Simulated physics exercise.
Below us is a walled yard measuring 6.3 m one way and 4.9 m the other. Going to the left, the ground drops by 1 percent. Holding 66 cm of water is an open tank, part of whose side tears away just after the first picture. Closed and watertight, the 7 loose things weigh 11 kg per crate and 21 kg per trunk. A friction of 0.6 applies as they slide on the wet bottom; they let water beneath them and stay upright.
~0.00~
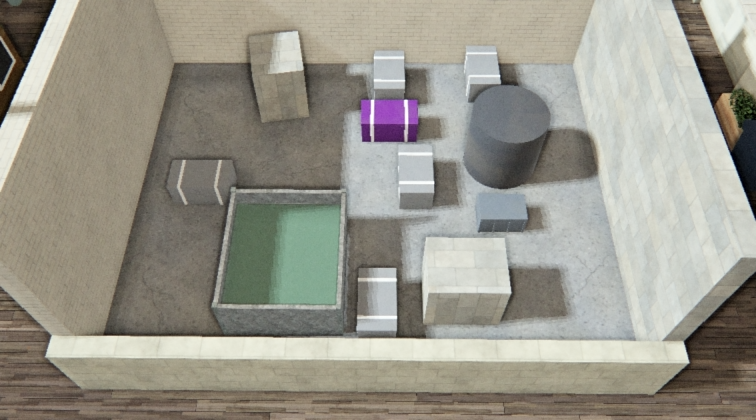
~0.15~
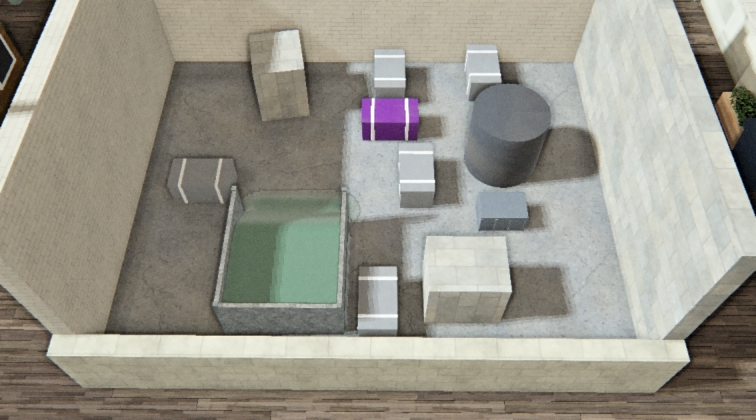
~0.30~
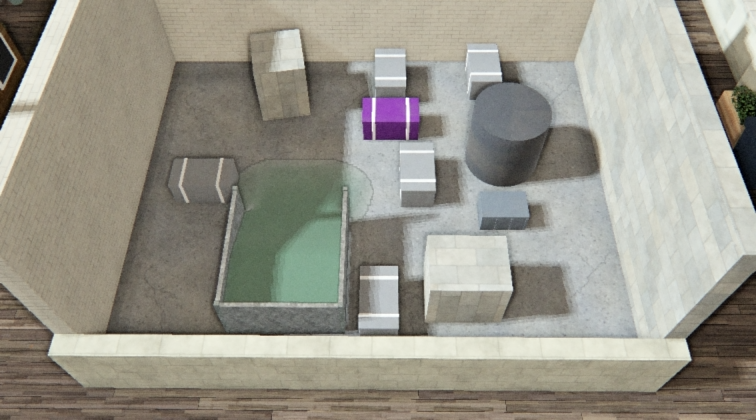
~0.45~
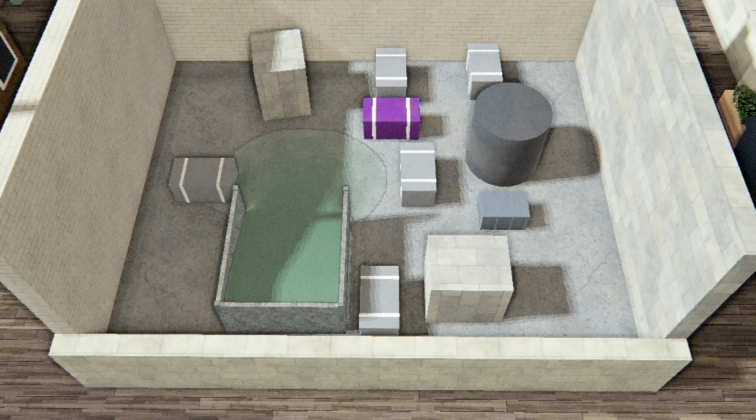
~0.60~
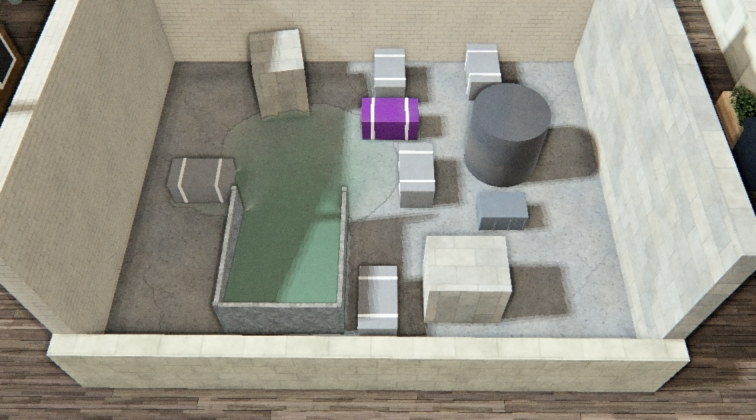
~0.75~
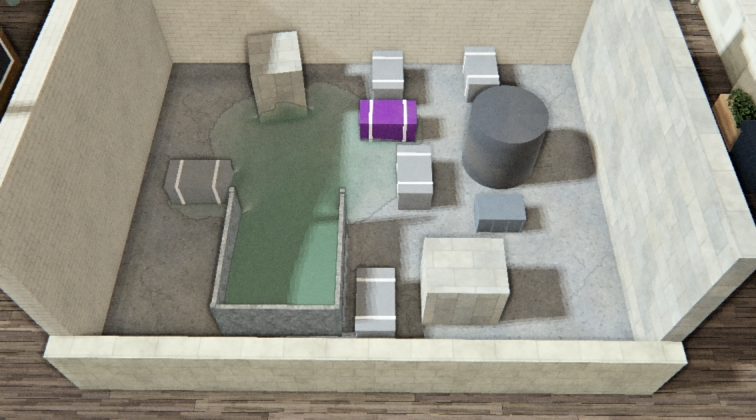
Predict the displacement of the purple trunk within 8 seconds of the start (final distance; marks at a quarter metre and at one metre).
By then the purple trunk is well away.
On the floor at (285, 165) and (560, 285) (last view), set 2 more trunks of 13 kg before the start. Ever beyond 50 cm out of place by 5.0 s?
Lab note - ordered: Above threshold / below threshold.
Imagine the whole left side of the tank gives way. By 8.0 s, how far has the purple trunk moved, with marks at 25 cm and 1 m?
In that case the purple trunk stays put.
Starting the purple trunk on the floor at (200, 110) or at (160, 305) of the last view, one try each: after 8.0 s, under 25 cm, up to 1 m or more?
In turn: It travels far; it moves a short way.
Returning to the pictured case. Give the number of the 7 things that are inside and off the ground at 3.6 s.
Then: 2.
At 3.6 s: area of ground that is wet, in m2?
About 18 m2.
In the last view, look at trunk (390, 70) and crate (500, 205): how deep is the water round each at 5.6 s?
Some 6 cm at the first, some 2 cm at the second.
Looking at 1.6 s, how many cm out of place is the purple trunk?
Displacement by then near 40 cm.
After 1.6 s the purple trunk is near (400, 94), 0.4 m from its start, aground; 0 afloat.
After 3.6 s the purple trunk is near (472, 96), 1.2 m from its start, afloat; 2 afloat.
After 5.6 s the purple trunk is near (513, 88), 1.9 m from its start, afloat; 2 afloat.
After 8.0 s the purple trunk is near (530, 92), 2.1 m from its start, aground; 1 afloat.
